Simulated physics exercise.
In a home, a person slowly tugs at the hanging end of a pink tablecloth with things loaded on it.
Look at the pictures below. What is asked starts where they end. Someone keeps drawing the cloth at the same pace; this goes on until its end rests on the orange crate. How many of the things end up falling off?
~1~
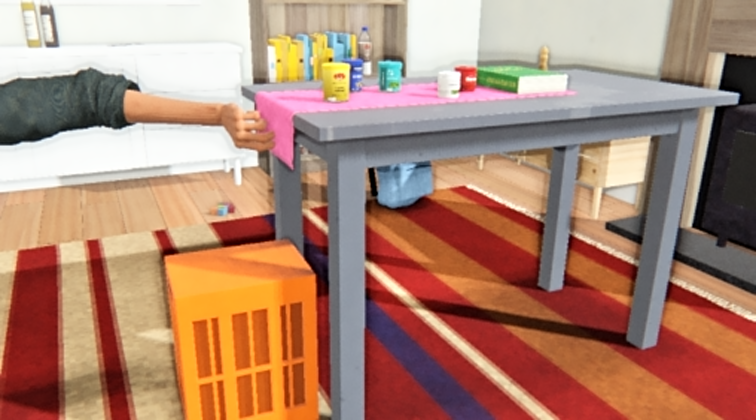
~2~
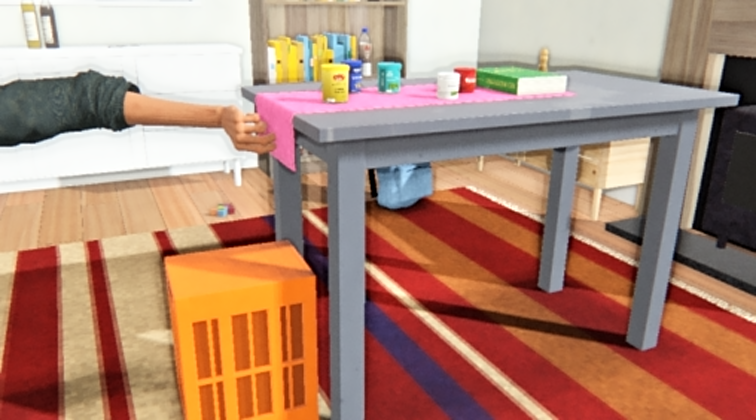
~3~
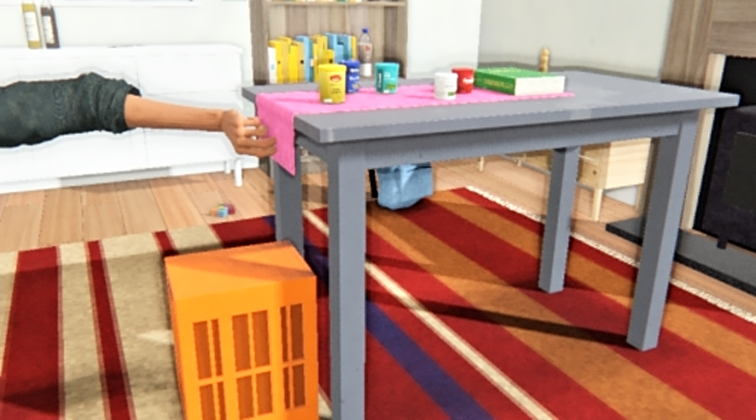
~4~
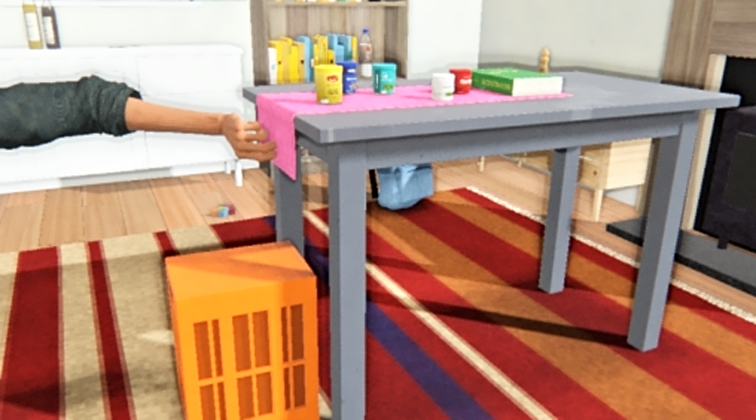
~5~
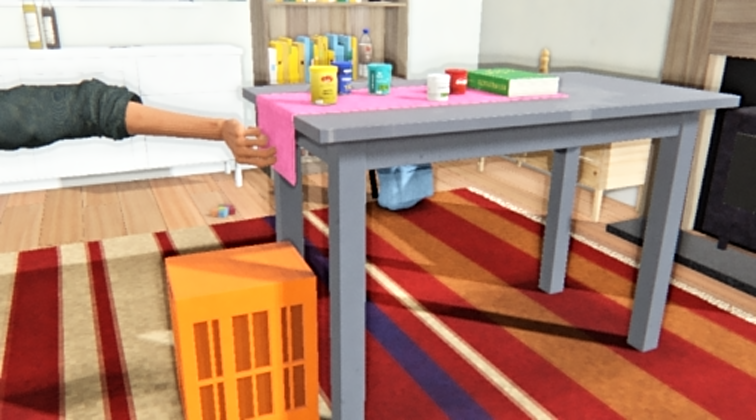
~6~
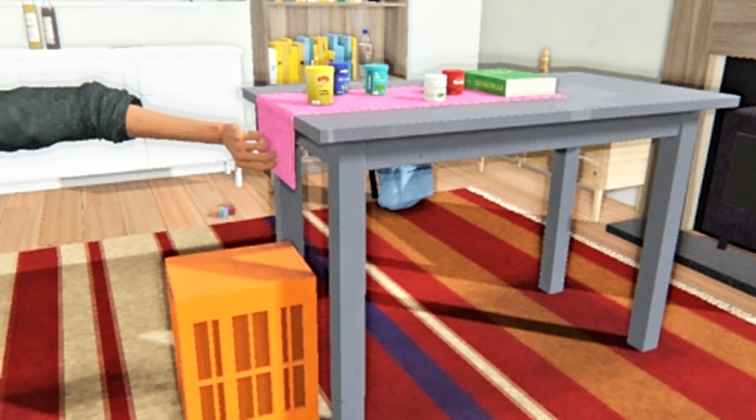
Lost over the edge: Two.
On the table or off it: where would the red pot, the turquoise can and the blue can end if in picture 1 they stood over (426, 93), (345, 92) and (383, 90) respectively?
Here's how it goes: The red pot remains in place, the turquoise can leaves the top and the blue can remains in place.
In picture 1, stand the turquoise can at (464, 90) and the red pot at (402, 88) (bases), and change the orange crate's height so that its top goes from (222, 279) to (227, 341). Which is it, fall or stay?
The turquoise can holds on; the red pot is carried off.
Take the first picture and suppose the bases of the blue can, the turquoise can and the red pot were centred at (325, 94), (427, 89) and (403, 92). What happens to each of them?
Here's what happens: The blue can leaves its perch, the turquoise can remains aboard, the red pot remains aboard.
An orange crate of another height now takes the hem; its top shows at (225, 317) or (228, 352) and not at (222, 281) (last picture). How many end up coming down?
Count: 3, then 4.
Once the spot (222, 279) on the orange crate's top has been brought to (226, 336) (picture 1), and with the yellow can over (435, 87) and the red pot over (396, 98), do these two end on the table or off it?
The yellow can ends up still on top and the red pot ends up off the top.
A little later, hem near (276, 203); all still up.
Next, hem near (276, 245); yellow can gone.
Later still, hem on the crate; yellow can and blue can gone.
When it is over, hem on the crate; yellow can and blue can gone. It carries off two.
